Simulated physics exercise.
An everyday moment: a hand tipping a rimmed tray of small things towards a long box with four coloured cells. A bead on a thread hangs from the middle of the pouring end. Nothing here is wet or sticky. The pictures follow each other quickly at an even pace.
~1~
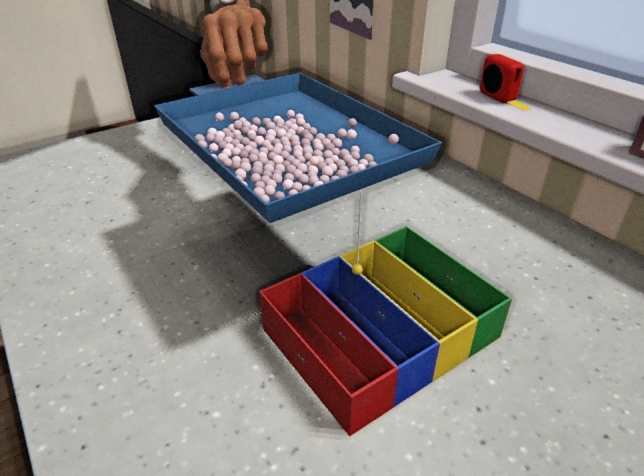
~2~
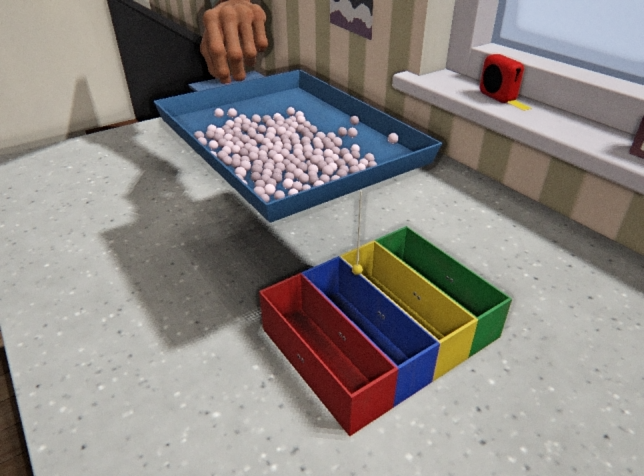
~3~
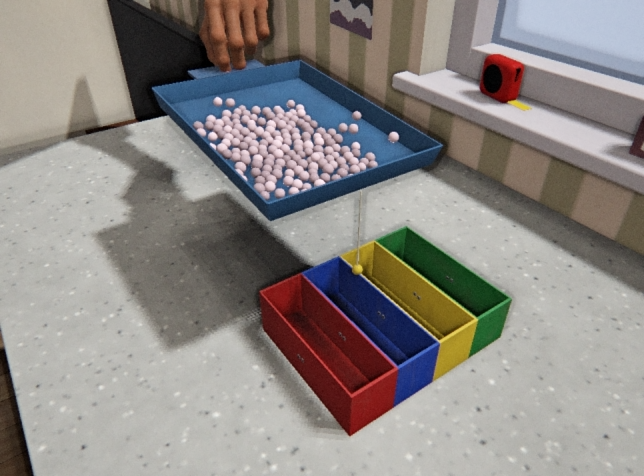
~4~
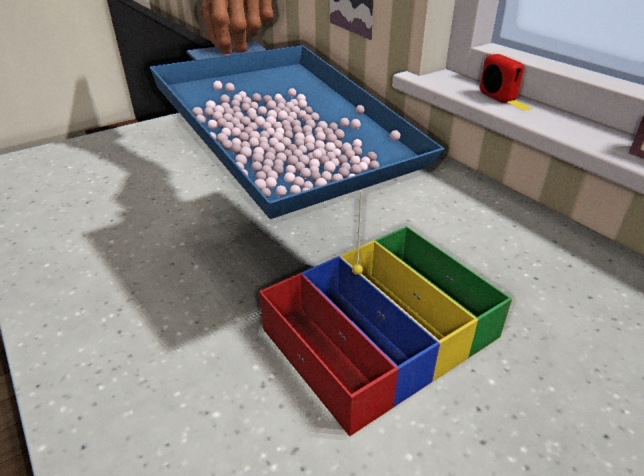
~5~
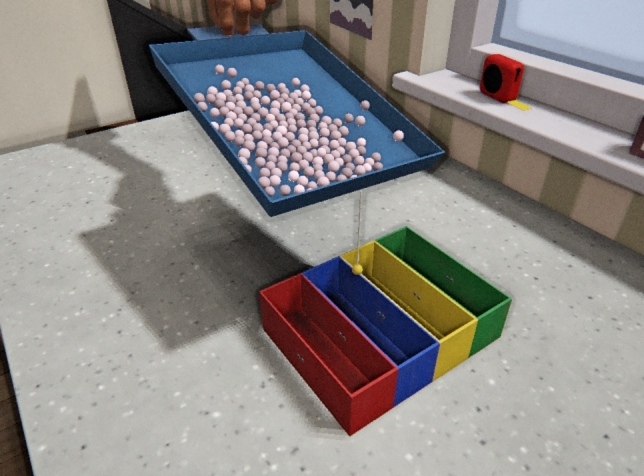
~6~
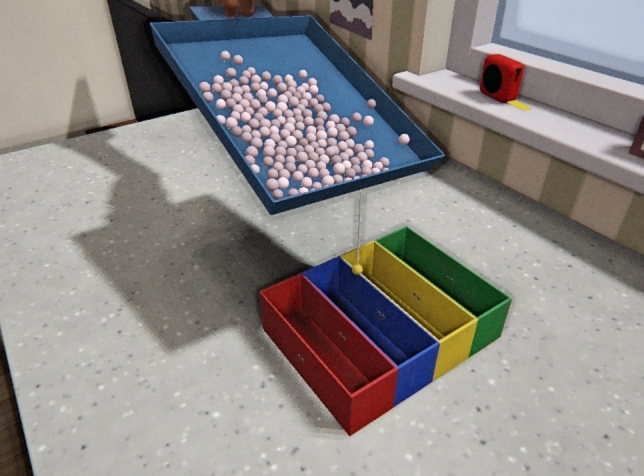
To begin with, a hand holds a blue rimmed tray of small pale pink beads almost level above a box with red, blue, yellow and green cells. The hand then tilts the tray gradually, its right corner lowest, and by the end nearly all the beads are moving across it.
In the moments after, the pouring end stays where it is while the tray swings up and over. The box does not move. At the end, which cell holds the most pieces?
It favours the green compartment.
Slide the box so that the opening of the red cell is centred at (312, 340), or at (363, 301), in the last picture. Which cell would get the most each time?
First green, then the yellow cell.
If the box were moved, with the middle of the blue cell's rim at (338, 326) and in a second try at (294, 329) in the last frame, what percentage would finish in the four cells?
Roughly 50 per cent, and 30 per cent.
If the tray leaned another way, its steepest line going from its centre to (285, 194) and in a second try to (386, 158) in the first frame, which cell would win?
At the first place the cell in red, at the second the green cell.
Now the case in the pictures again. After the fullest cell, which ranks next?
Next in line is that yellow cell.
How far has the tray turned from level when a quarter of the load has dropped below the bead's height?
At some 90 degrees.
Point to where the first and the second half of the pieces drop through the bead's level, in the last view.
First near (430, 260), later near (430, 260).
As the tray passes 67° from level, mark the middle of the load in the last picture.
Around (383, 161).
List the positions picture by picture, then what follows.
Corners of the pouring end at (269, 200) and (434, 142), level; middle of the load at (284, 156), sugar pearls; bead on its thread at (357, 270); red cell at (373, 398); blue cell at (416, 371); yellow cell at (455, 347); green cell at (490, 324), in the first frame.
Corners of the pouring end at (269, 200) and (435, 143), level; middle of the load at (285, 154), in the second frame.
Corners of the pouring end at (270, 199) and (436, 144), tipped barely, lowest at the right corner; middle of the load at (285, 149), in the third frame.
Corners of the pouring end at (272, 198) and (437, 147), tipped a little, lowest at the right corner; middle of the load at (286, 143), in the fourth frame.
Corners of the pouring end at (274, 197) and (438, 150), tipped clearly, lowest at the right corner; middle of the load at (281, 131), in the fifth frame.
Corners of the pouring end at (276, 196) and (439, 153), tipped clearly, lowest at the right corner; middle of the load at (289, 128), nearly all on the move; red cell at (373, 398); blue cell at (416, 371); yellow cell at (455, 347); green cell at (490, 324), in the sixth frame.
Soon, tray tipped steeply; nearly all on the tray; a stray few in the green cell; a stray few in the yellow cell; a stray few falling or outside the box.
A while on, tray tipped past a quarter turn; a small part on the tray; about a third in the green cell; about a quarter in the yellow cell; a small part in the blue cell; a stray few in the red cell; about a quarter falling or outside the box.
Towards the end, tray tipped past a quarter turn; about half in the green cell; about a quarter in the yellow cell; a small part in the blue cell; a stray few in the red cell; a small part falling or outside the box.
Finally, tray tipped past a quarter turn; about half in the green cell; about a quarter in the yellow cell; a small part in the blue cell; a stray few in the red cell; a small part outside the box.
